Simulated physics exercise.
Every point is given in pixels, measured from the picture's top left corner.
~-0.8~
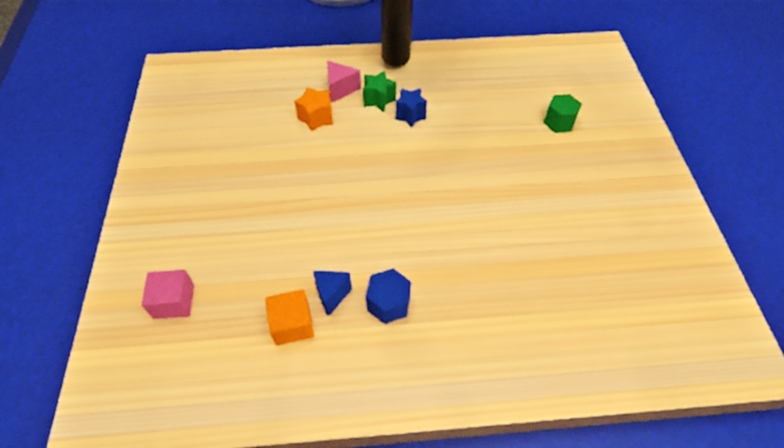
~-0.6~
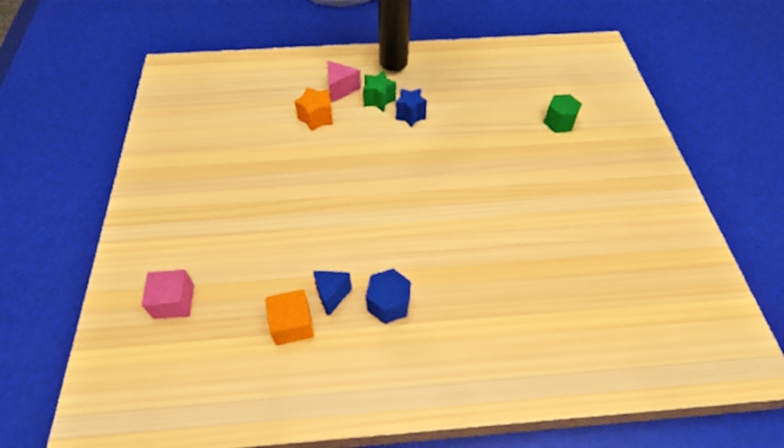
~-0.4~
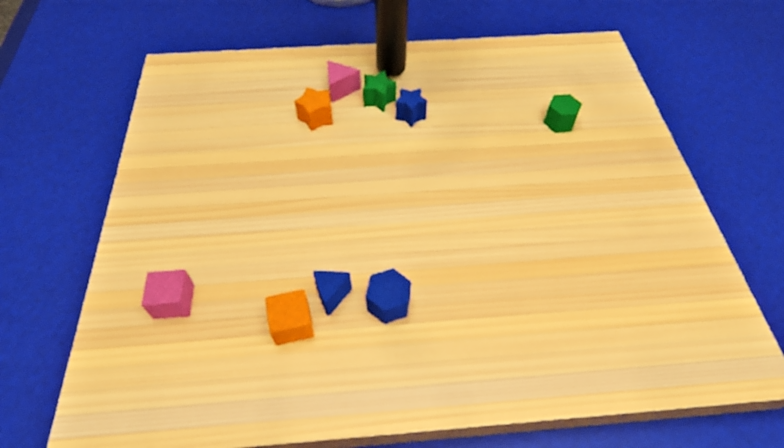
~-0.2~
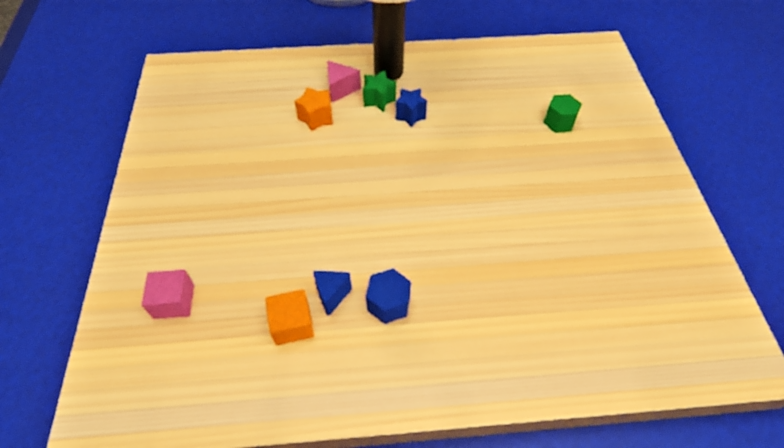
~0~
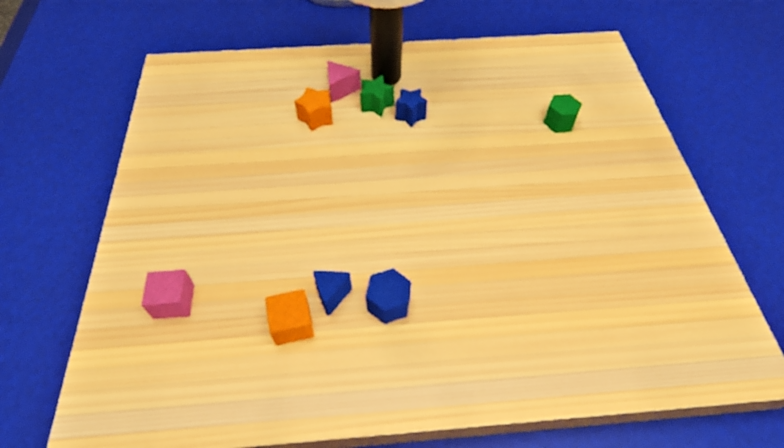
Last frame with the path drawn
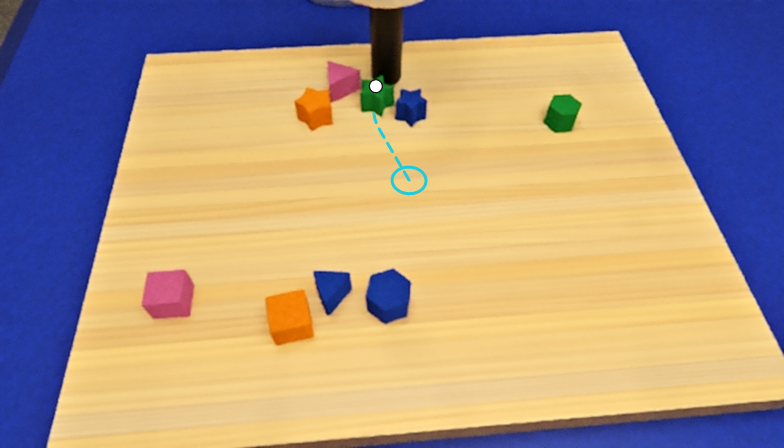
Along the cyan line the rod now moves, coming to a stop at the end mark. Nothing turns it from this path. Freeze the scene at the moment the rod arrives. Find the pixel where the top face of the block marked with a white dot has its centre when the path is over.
Somewhere near (363, 142).
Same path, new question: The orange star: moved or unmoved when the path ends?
Still in place.
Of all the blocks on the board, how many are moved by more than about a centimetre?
Total: One.
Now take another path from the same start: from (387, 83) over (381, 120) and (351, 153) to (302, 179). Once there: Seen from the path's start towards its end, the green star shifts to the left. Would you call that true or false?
This is false.
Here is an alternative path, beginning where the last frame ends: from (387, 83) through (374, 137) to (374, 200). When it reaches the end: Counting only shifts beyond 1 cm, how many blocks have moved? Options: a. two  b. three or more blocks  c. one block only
My answer is option c.
Path on the board, from (387, 83) over (374, 113) and (389, 145) to (409, 180); the dot is on the green star.
What follows on the original path. One third of the way, rod at (374, 107); green star at (363, 120).
Two thirds of the way, rod at (390, 140); green star at (362, 140), turned 70° clockwise.
At the end, rod at (409, 173); orange star in place; green star at (363, 142), turned 90° clockwise; blue star in place.
